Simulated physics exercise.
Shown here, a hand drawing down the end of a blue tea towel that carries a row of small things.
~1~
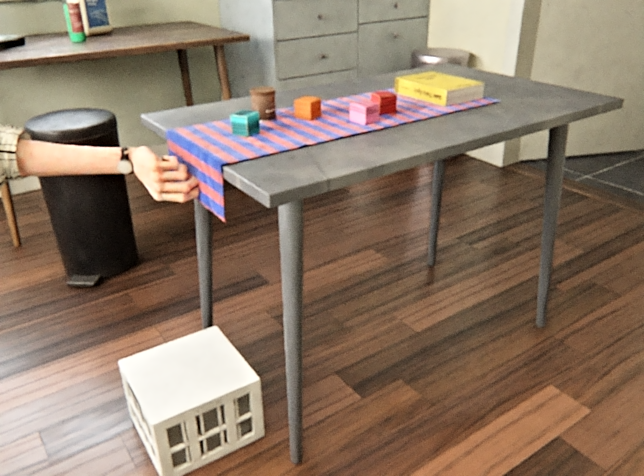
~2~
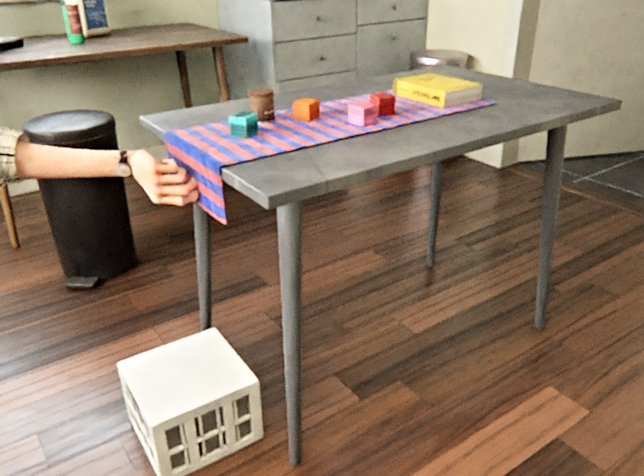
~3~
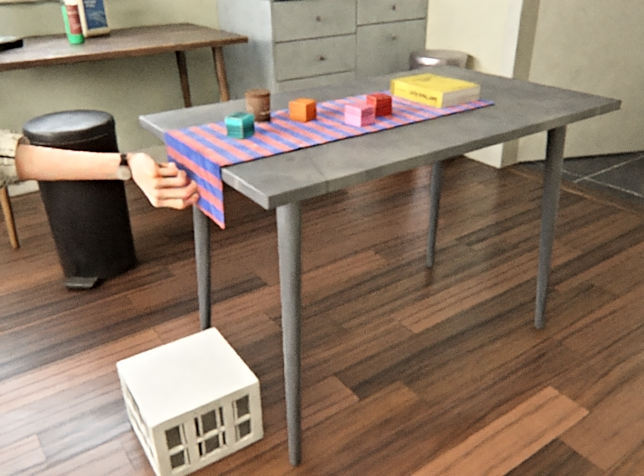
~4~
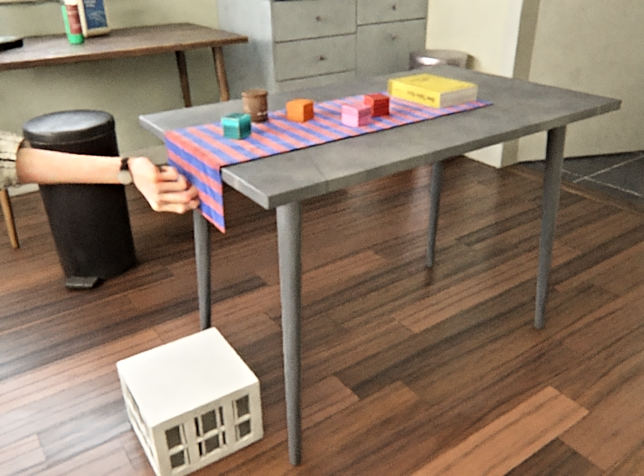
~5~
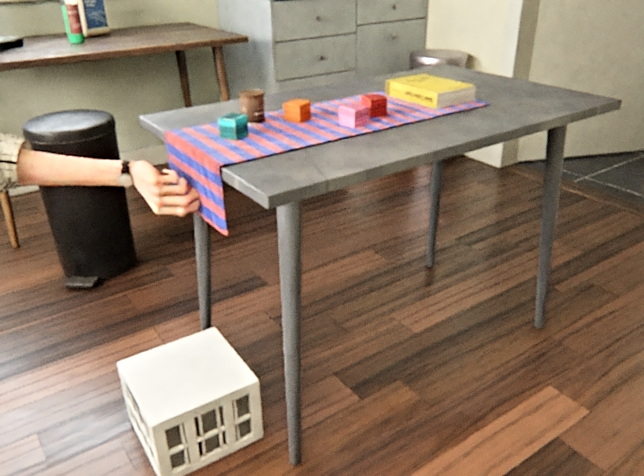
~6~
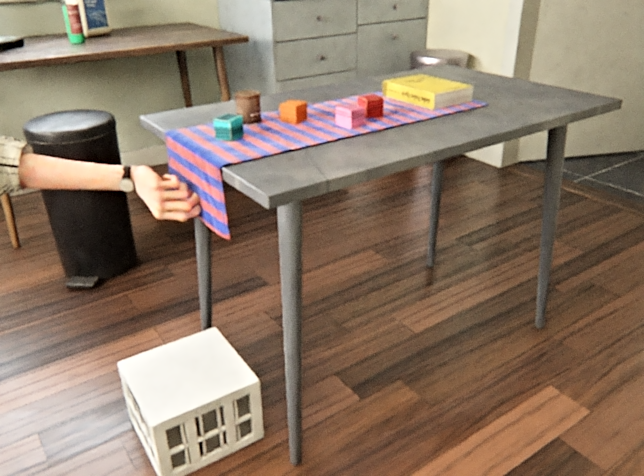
Hand slowly drawing a blue and orange striped cloth down over a grey table's left end, small blocks shifting left with it.
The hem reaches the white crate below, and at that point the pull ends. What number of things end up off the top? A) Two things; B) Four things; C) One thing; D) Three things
B, four things.
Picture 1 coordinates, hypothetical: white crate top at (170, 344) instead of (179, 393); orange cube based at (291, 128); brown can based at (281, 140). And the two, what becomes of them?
Result - the orange cube comes off, and the brown can comes off.
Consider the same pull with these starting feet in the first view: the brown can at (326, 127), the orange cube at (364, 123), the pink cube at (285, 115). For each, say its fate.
Of the three, the brown can ends off the top, the orange cube ends off the top and the pink cube ends off the top.
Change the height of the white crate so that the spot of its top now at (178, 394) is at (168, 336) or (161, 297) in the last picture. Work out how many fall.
For the first height 2, for the second 1.
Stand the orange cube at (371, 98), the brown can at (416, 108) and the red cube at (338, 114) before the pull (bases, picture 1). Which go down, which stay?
First the orange cube, which is kept, then the brown can, which is kept, and finally the red cube, which is lost.
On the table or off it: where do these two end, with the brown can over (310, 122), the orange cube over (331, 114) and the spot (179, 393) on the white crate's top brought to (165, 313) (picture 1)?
The brown can stays put; the orange cube stays put.
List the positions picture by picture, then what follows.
Hem (226, 223); turquoise cube (245, 113); brown can (263, 89); orange cube (308, 99); pink cube (365, 103); red cube (384, 93); top of the crate (179, 393), in the first picture.
Hem (228, 224); turquoise cube (243, 114), in the second picture.
Hem (225, 229); brown can (258, 92), in the third picture.
Hem (224, 233); orange cube (300, 102); top of the crate (177, 394), in the fourth picture.
Hem (228, 235); pink cube (354, 106), in the fifth picture.
Hem (230, 240); turquoise cube (228, 117); brown can (247, 93); orange cube (293, 103); pink cube (350, 107); red cube (371, 97), in the sixth picture.
Early on, hem near (207, 322); turquoise cube and brown can gone.
Midway, hem on the crate; turquoise cube, brown can, orange cube and pink cube gone.
Finally, hem on the crate; turquoise cube, brown can, orange cube and pink cube gone. The answer is four.
